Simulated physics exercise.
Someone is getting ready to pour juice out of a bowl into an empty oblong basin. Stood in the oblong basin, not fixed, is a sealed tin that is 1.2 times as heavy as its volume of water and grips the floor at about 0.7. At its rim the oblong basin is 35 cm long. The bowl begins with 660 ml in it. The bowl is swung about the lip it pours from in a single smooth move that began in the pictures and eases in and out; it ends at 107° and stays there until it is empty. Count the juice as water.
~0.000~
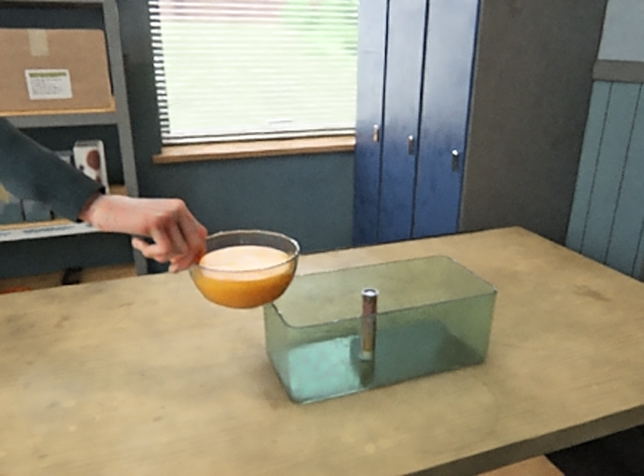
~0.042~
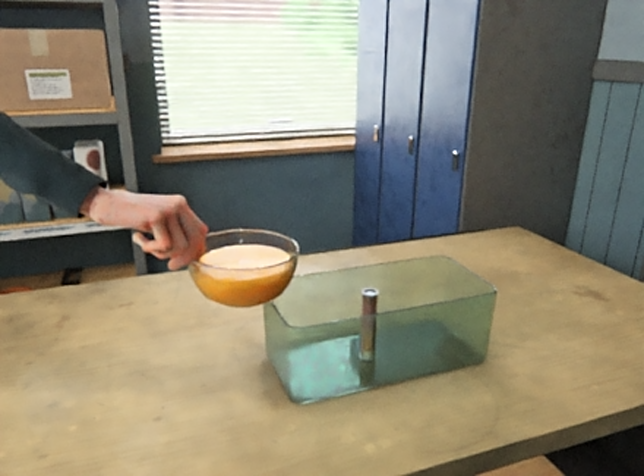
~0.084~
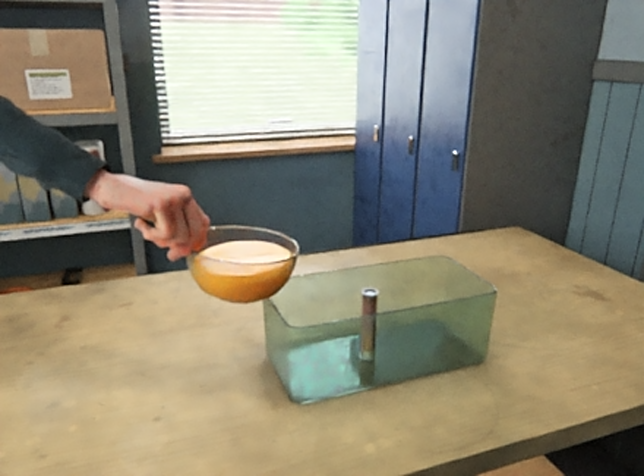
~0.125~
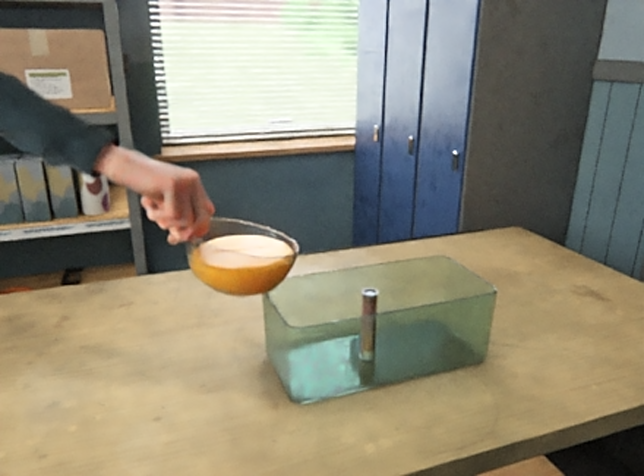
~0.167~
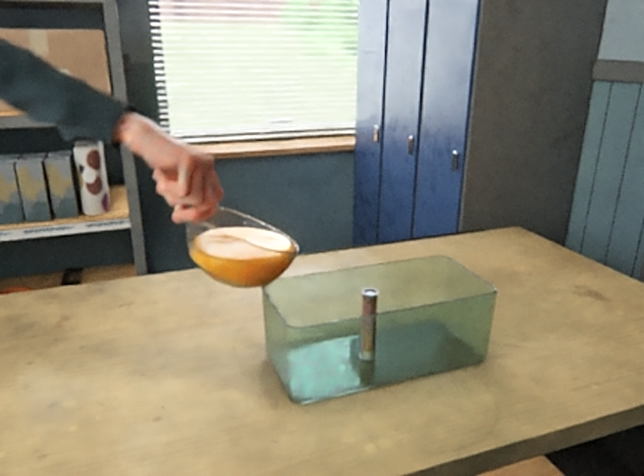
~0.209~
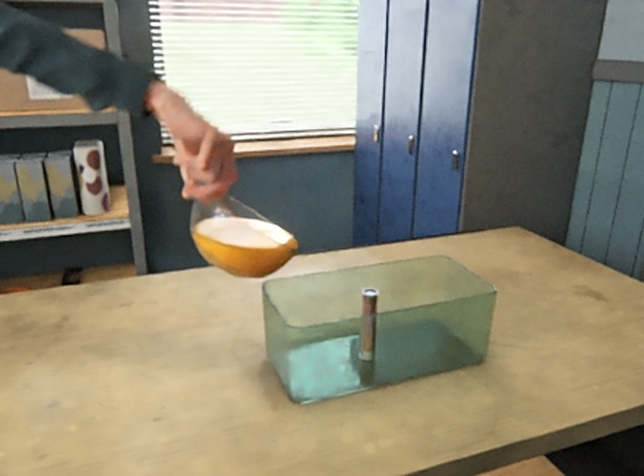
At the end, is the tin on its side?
You'll see it capsize.
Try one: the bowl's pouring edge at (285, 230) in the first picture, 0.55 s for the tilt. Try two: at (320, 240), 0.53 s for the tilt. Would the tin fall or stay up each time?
In the first try it comes down; in the second it remains standing.
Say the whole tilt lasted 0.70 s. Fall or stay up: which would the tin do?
The tin tips over.
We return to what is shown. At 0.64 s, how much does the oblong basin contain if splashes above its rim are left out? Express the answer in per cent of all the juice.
The fraction sits near 96 in a hundred.
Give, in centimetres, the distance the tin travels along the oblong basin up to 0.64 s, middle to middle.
Near 3 cm of travel.
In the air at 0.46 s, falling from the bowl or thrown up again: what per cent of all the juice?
About 60 per cent.
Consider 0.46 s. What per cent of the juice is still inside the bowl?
About 28 percent.
By 0.46 s the tilt is 102° and 29 per cent is still to pour; the tin stands where it began.
By 0.64 s the tilt is 107° and 0 per cent is still to pour; the tin leans 28°.
By 0.82 s the tilt is 107° and 0 per cent is still to pour; the tin lies on its side.
By 1.03 s the tilt is 107° and 0 per cent is still to pour; the tin lies on its side.
At rest the tin lies on its side.
